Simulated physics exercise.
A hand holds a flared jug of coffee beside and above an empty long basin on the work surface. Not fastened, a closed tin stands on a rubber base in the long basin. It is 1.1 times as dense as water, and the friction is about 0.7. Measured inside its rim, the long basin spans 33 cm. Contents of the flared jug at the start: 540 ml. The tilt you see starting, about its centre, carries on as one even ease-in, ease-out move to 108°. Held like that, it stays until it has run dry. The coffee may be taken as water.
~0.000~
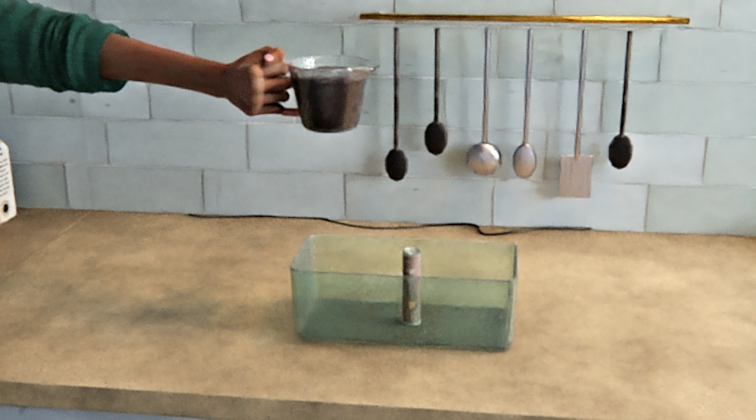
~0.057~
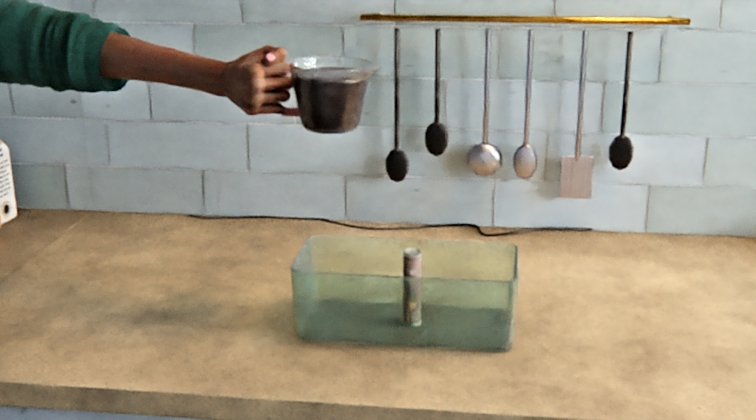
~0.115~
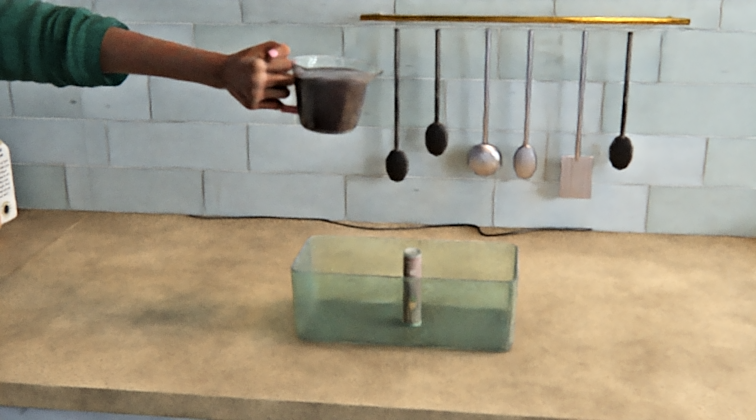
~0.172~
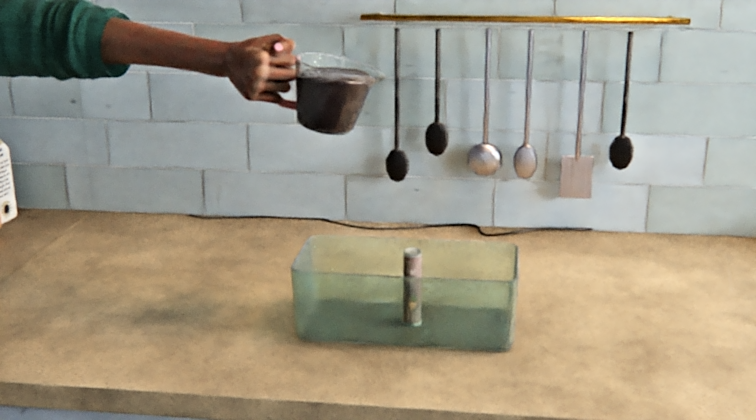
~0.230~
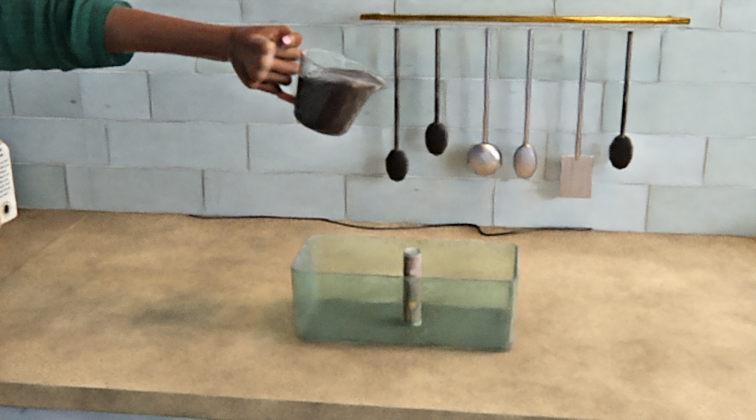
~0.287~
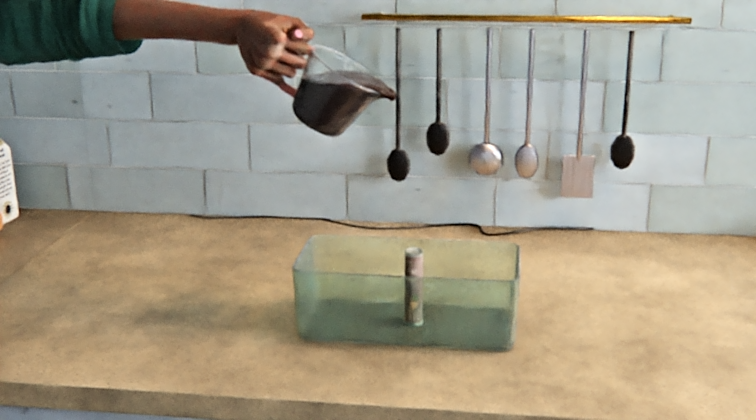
A hand held a glass jug of dark liquid above and beside a long see-through basin with a small upright cylinder inside, then tilted the jug rightward until the liquid reached its lip.
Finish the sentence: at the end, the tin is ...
Standing on its base.
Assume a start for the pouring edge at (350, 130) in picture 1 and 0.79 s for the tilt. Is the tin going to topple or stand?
It tumbles.
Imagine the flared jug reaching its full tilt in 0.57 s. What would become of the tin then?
With that tilt, the tin tips.
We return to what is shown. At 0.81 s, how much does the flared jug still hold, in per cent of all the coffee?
Close to 2 percent of the whole amount.
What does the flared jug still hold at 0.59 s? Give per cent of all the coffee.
Fraction remaining: Approx. 36 per cent.
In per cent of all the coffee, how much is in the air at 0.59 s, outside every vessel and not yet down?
Around 46 in a hundred.
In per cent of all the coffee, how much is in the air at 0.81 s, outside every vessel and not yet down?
Close to 20 %.
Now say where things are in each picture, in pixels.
Tilt 0°; pouring edge (380, 65); surface from (294, 72) to (368, 73); the long basin's rim runs from (300, 253) to (517, 262); the tin's top is at (412, 254), in the first picture.
Tilt 1°; pouring edge (382, 67); surface from (295, 72) to (369, 74), in the second picture.
Tilt 6°; pouring edge (384, 71); surface from (297, 71) to (370, 76), in the third picture.
Tilt 12°; pouring edge (386, 78); surface from (300, 72) to (375, 77), in the fourth picture.
Tilt 21°; pouring edge (388, 86); surface from (302, 74) to (381, 80), in the fifth picture.
Tilt 32°; pouring edge (391, 97); surface from (304, 80) to (387, 90); 3 per cent is over the edge, in the sixth picture.
By 0.59 s the tilt is 91° and 36 per cent is still to pour; the tin stands where it began.
By 0.81 s the tilt is 108° and 2 per cent is still to pour; the tin stands where it began.
By 1.04 s the tilt is 108° and 0 per cent is still to pour; the tin stands where it began.
By 1.29 s the tilt is 108° and 0 per cent is still to pour; the tin stands where it began.
At rest the tin stands where it began.
